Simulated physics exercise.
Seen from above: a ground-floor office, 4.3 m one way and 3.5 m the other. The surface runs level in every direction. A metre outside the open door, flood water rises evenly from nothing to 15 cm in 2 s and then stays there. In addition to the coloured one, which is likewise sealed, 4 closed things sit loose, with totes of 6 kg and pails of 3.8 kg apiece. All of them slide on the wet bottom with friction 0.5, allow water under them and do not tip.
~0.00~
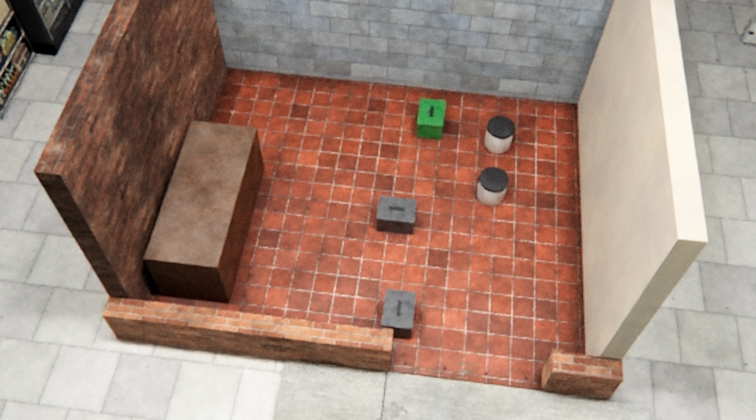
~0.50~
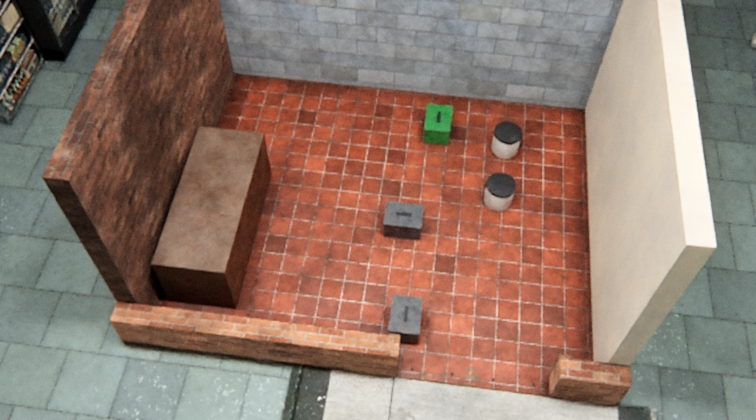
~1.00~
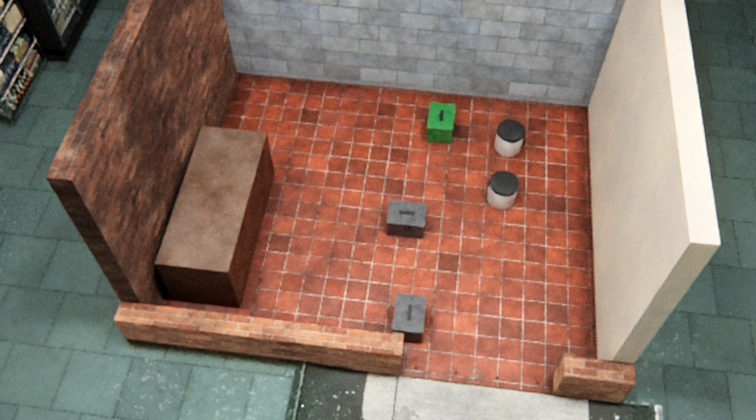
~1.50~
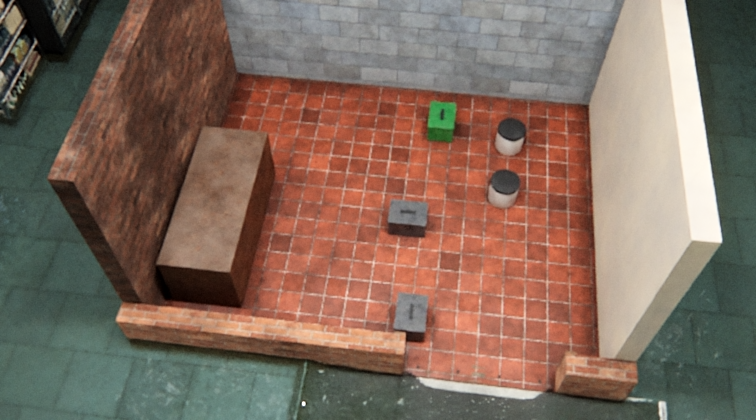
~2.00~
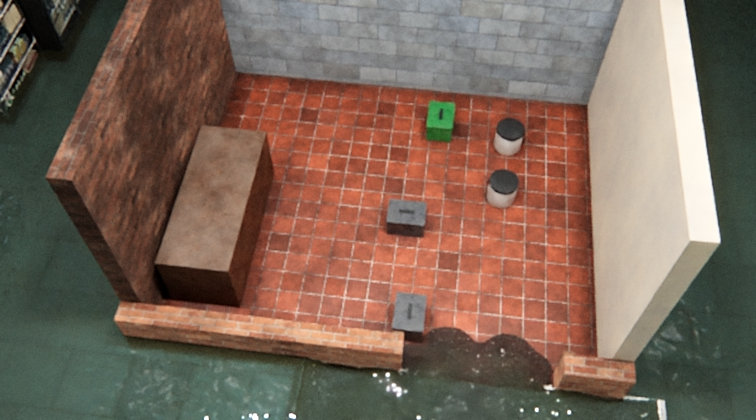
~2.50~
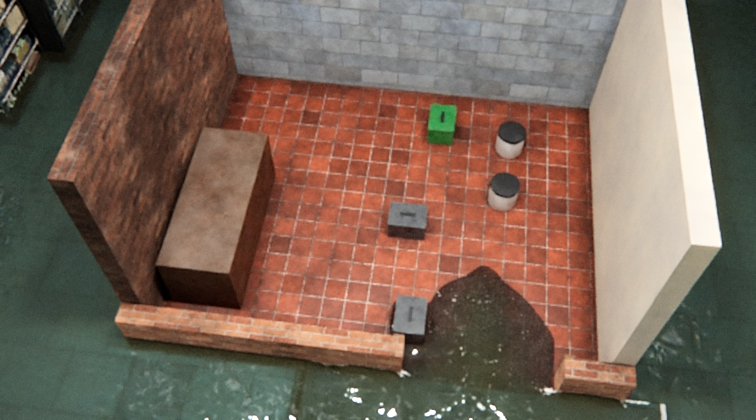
In the video, seen from above, water spreads over the ground outside a walled room with a red tiled floor, then enters through the front opening and darkens nearby tiles, while the green box and other containers stay in place.
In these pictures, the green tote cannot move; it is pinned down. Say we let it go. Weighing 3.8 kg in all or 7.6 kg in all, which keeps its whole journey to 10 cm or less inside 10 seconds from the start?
I would say neither one.
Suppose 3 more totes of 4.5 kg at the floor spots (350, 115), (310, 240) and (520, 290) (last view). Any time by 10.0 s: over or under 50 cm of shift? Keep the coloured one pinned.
Result, in order - exceeds it; falls shy; exceeds it.
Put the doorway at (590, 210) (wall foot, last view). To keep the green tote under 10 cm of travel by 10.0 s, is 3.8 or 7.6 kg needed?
In that case both options fail.
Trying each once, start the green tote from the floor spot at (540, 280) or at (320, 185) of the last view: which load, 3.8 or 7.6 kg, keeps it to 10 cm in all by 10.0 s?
Well, first neither mass is sufficient, and next only the heavy mass succeeds.
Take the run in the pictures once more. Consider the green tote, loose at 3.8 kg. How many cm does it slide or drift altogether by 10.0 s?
Adding it all up, something like 350 cm.
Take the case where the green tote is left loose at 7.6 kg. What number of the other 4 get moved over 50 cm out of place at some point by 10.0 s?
That comes to 3.
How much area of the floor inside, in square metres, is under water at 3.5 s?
My estimate is roughly 4.5 m2.
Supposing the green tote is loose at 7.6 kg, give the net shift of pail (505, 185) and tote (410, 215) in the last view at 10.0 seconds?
In that order: 100 cm, 200 cm.
After 3.5 s the green tote would be 0 cm from its start with 3.8 kg and 0 cm from its start with 7.6 kg; 0 cm of water round it then.
After 4.5 s the green tote would be 31 cm from its start with 3.8 kg and 5 cm from its start with 7.6 kg; 3 cm of water round it then.
After 7.0 s the green tote would be 159 cm from its start with 3.8 kg and 31 cm from its start with 7.6 kg; 7 cm of water round it then.
After 10.0 s the green tote would be 211 cm from its start with 3.8 kg and 226 cm from its start with 7.6 kg; 12 cm of water round it then.
